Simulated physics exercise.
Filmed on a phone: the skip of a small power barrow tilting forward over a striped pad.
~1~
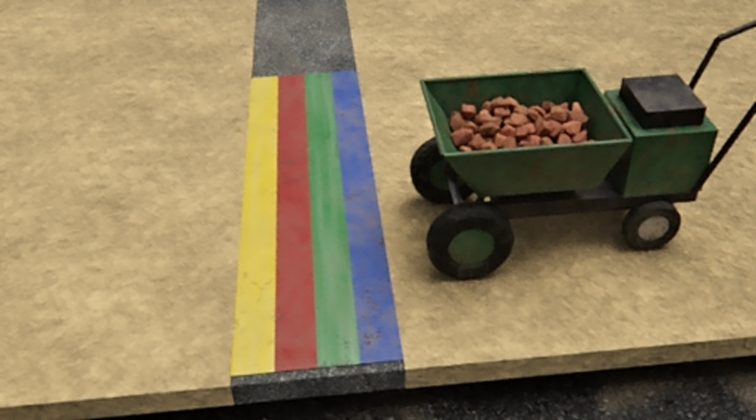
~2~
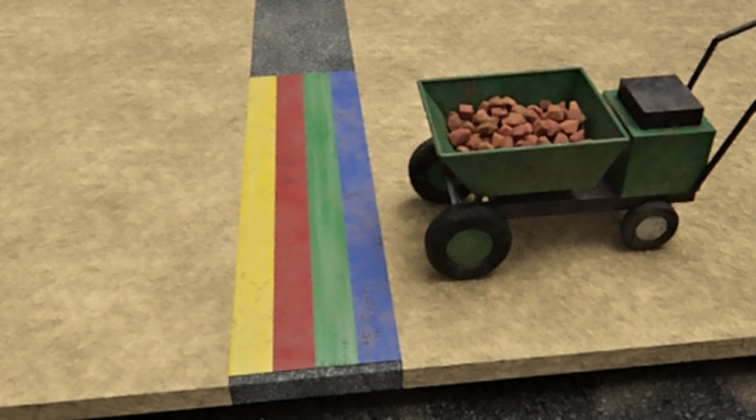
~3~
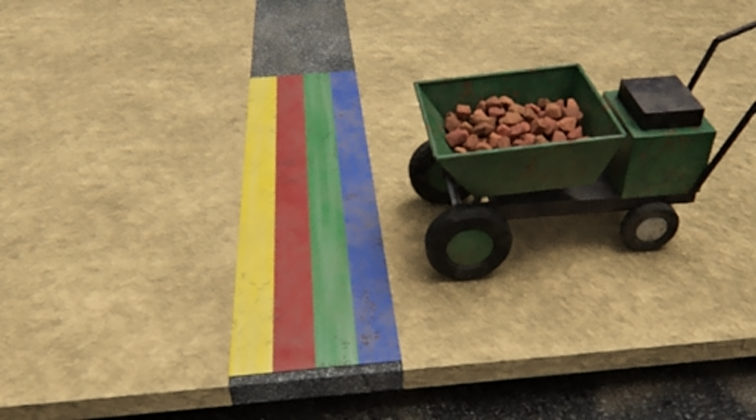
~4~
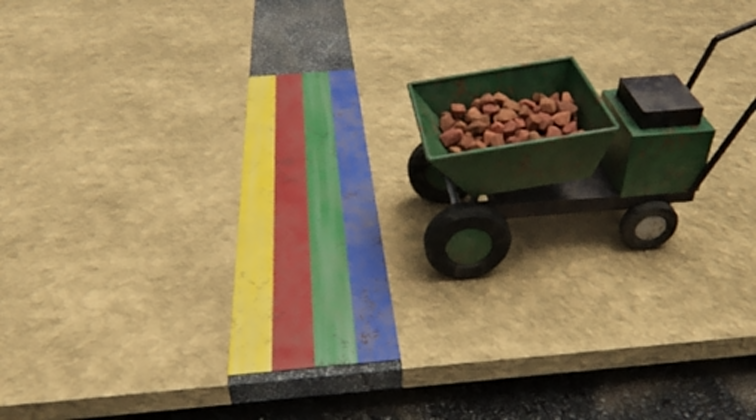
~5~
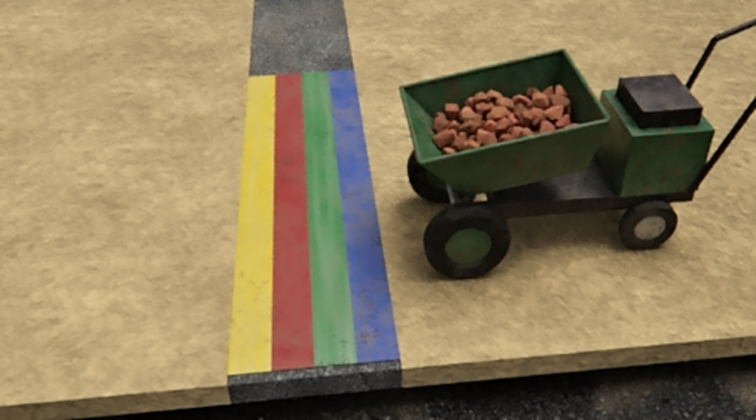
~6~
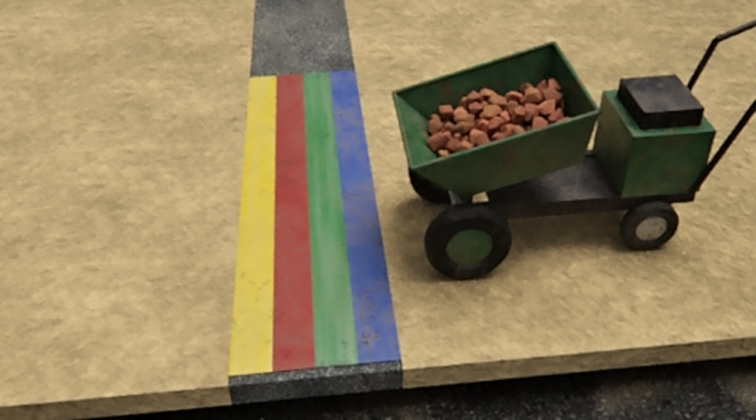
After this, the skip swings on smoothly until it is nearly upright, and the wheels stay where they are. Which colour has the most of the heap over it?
Most lies over the green band.
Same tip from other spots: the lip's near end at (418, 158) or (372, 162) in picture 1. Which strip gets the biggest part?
At the first place that red strip, at the second yellow.
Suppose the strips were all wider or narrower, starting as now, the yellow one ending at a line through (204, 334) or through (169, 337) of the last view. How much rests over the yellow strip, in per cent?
The first gives 10 %, the second 10 %.
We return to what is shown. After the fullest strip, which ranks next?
Next in line is that red strip.
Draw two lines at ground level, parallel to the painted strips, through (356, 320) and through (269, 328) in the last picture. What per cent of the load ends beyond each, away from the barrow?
In turn 90 and 20 in a hundred.
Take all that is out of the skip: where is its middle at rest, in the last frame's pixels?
At about (304, 244).
Soon after the last picture, skip tipped steeply; all in the skip.
A little later, skip tipped right over; most in the skip; a small part over the green strip; a stray few over the red strip.
Later still, skip tipped right over; a small part in the skip; a stray few over the blue strip; about a third over the green strip; about a quarter over the red strip; about a quarter over the yellow strip; a small part off the paint.
At rest, skip tipped right over; a stray few in the skip; a small part over the blue strip; about a third over the green strip; about a quarter over the red strip; about a quarter over the yellow strip; a small part off the paint.
